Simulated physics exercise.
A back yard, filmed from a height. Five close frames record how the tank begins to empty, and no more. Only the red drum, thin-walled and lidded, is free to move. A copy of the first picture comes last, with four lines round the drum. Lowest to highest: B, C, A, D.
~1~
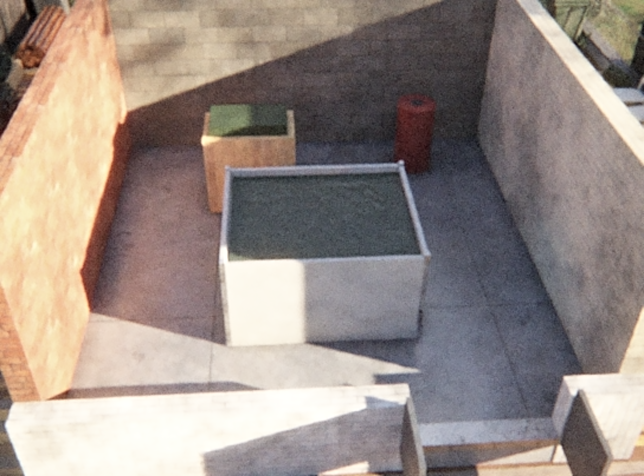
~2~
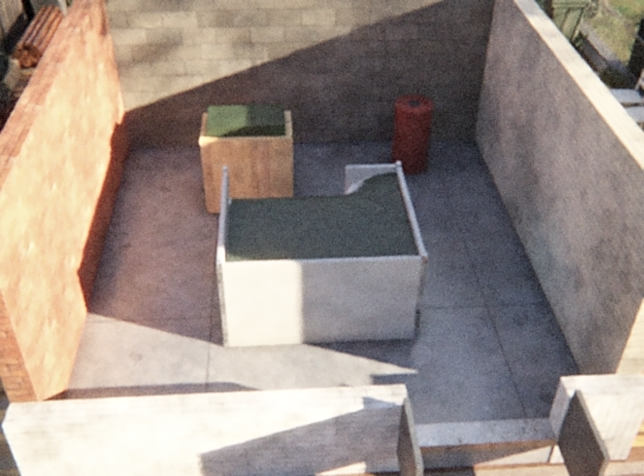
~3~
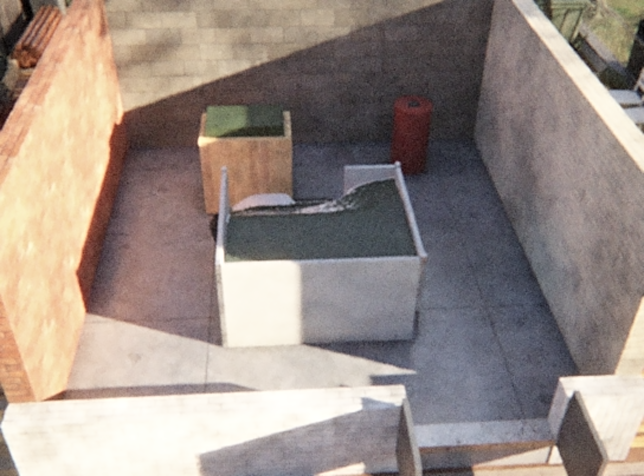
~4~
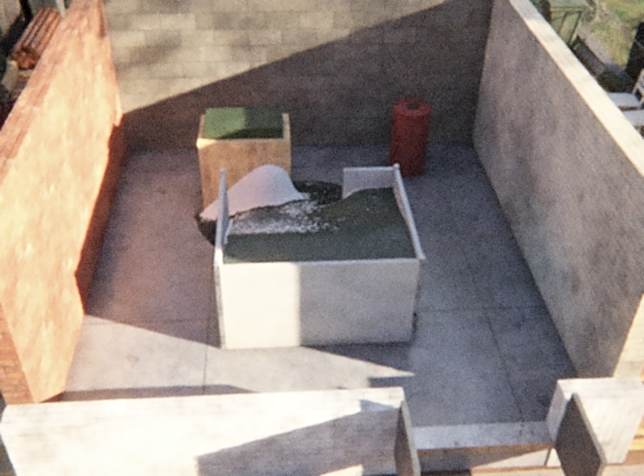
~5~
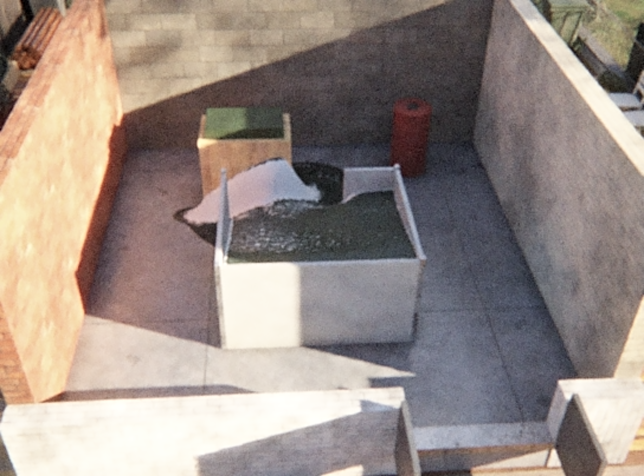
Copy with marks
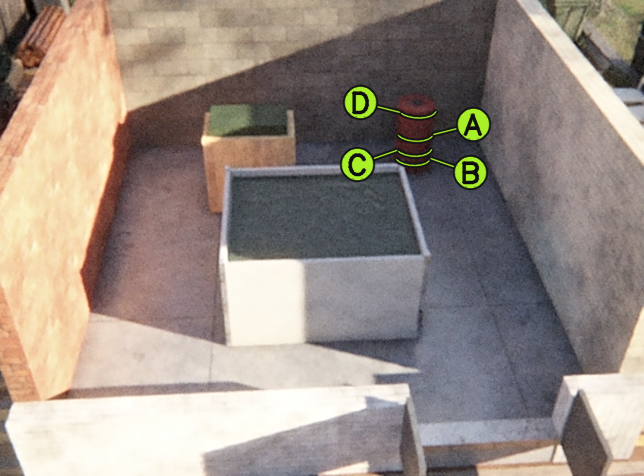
A white, open-topped tank of dark green water stands in the middle of a walled concrete yard seen from above, with a wooden box topped in green behind it to the left and a red drum behind to the right. The tank's back side drops away between its corners, and water pours out behind, spreading in a dark, pale-crested sheet toward the box. The drum stays put while the view barely shifts.
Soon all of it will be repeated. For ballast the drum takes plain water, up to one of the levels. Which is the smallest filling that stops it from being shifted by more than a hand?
A.
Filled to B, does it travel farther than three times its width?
Yes.
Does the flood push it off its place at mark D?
No, not at all.
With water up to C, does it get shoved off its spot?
Yes.
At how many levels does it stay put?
Two.
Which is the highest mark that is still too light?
That would be C.
In lime, A at (417, 141); B at (415, 165); C at (416, 156); D at (420, 118); from the bottom up B, C, A, D.
With A, it does not move.
With B, it is pushed about 6 times its own width away.
With C, it is pushed about its own width away.
With D, it does not move.
